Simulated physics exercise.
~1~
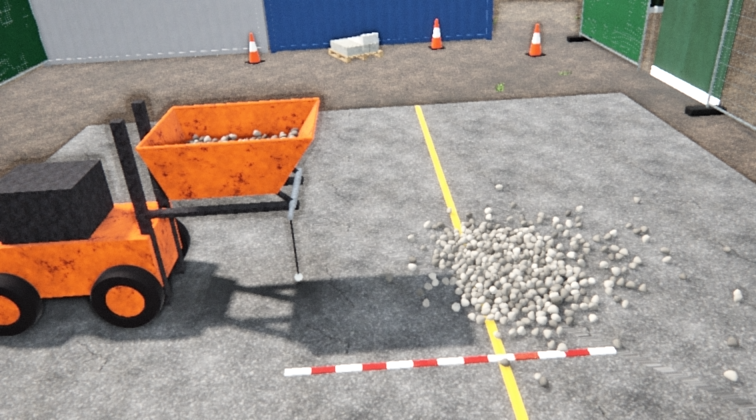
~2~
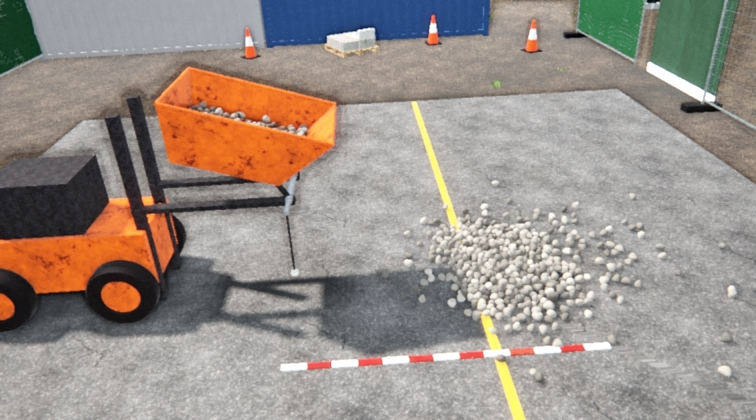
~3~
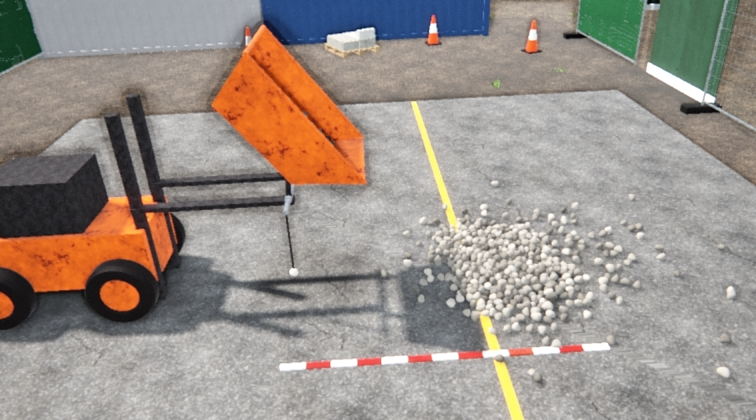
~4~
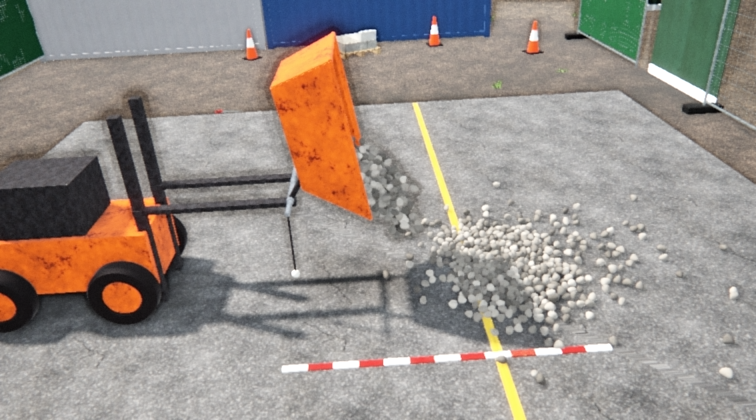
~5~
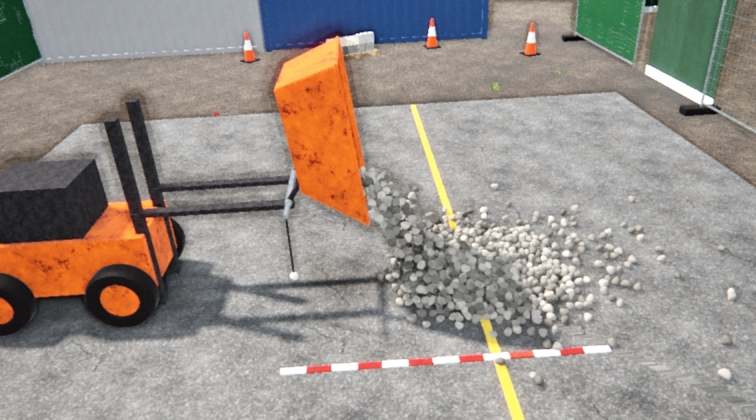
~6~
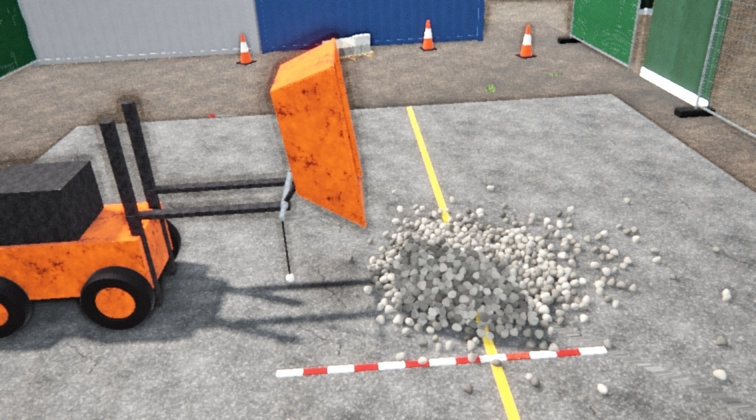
Orange forklift tipping its raised skip steeply to the right, pouring grey stones onto an existing pile across a yellow line.
